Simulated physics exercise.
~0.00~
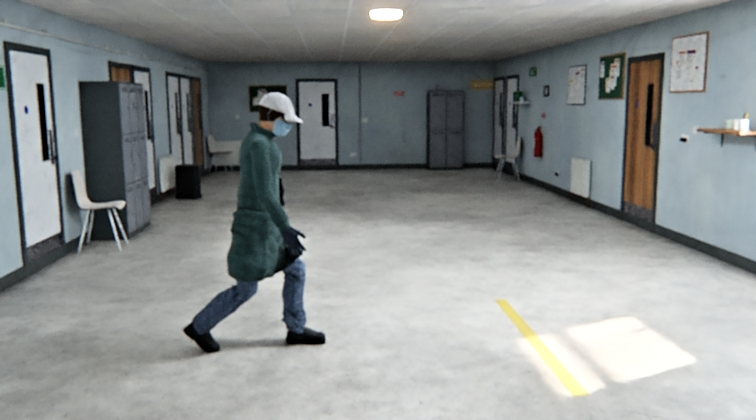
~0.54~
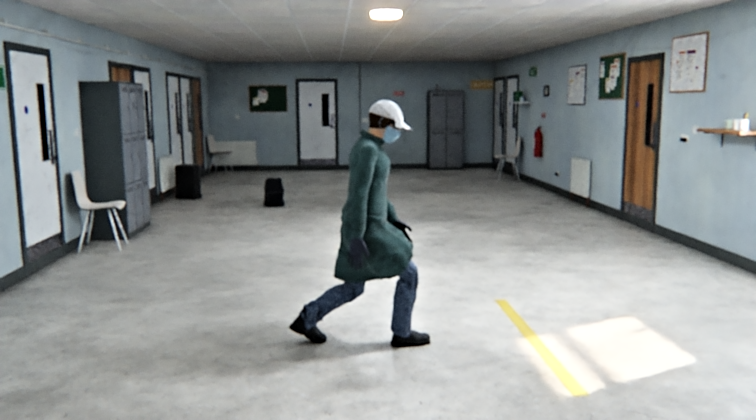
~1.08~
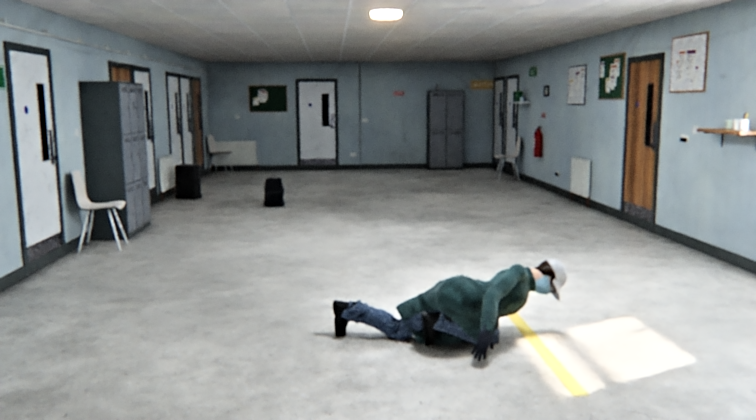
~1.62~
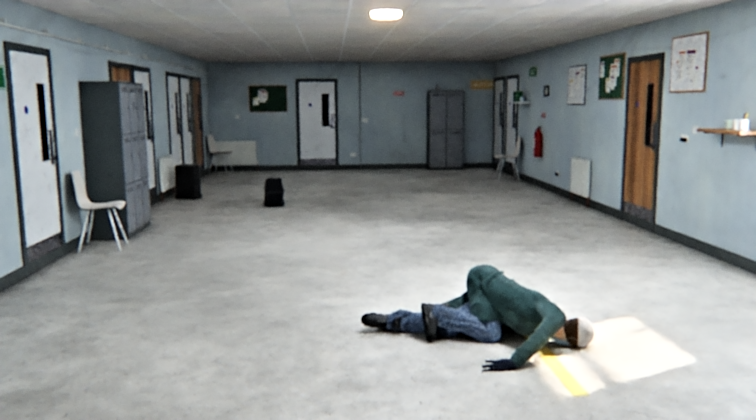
In a hallway, a masked person strides right, drops down and sprawls headfirst over yellow tape.
